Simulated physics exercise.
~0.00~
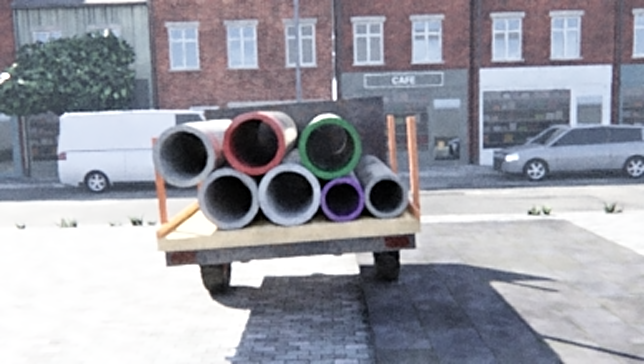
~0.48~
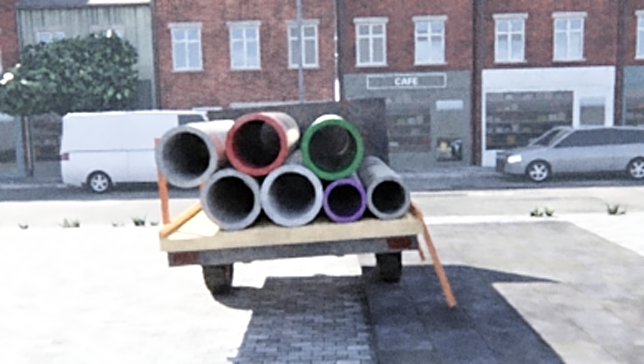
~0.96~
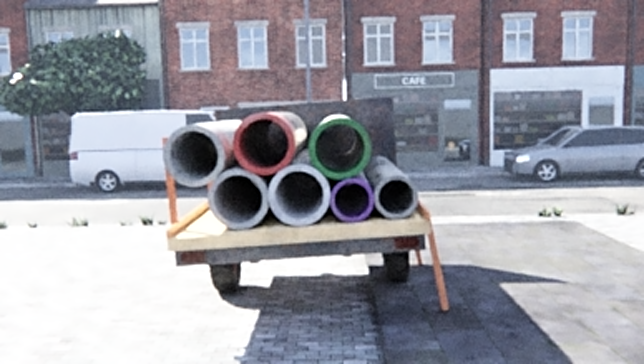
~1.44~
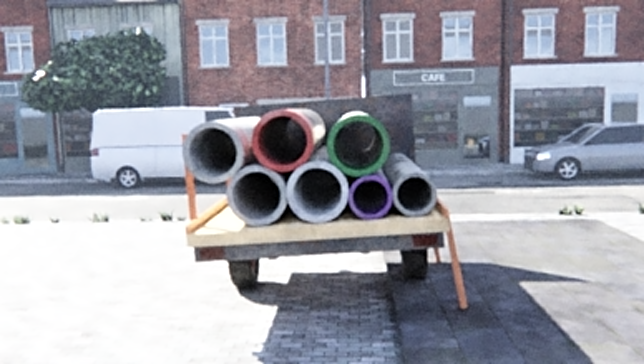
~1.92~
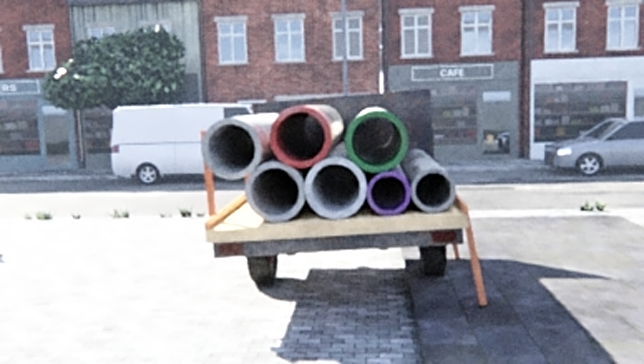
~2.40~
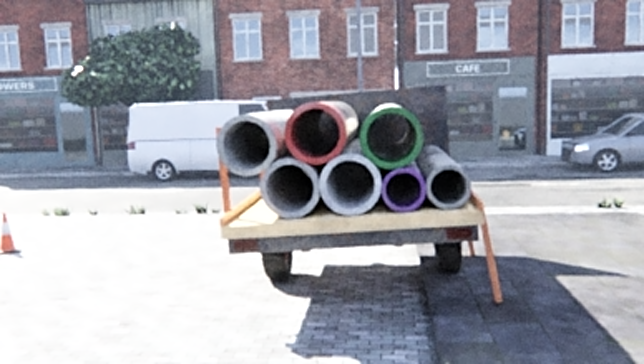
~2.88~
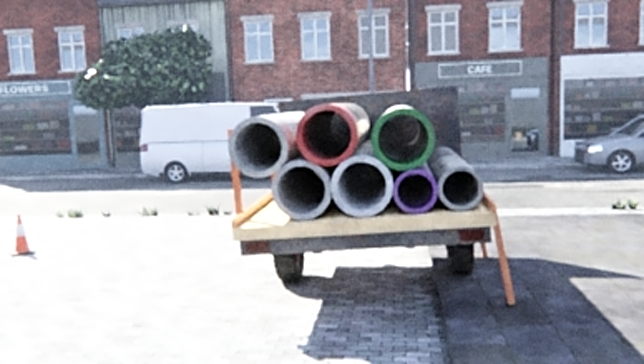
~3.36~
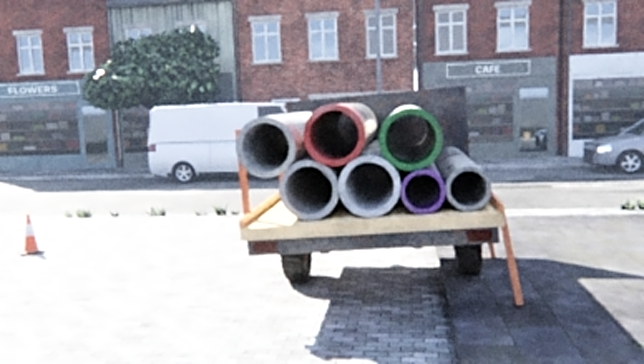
Concrete pipes stay stacked on a parked trailer after its right-hand orange posts swing down.
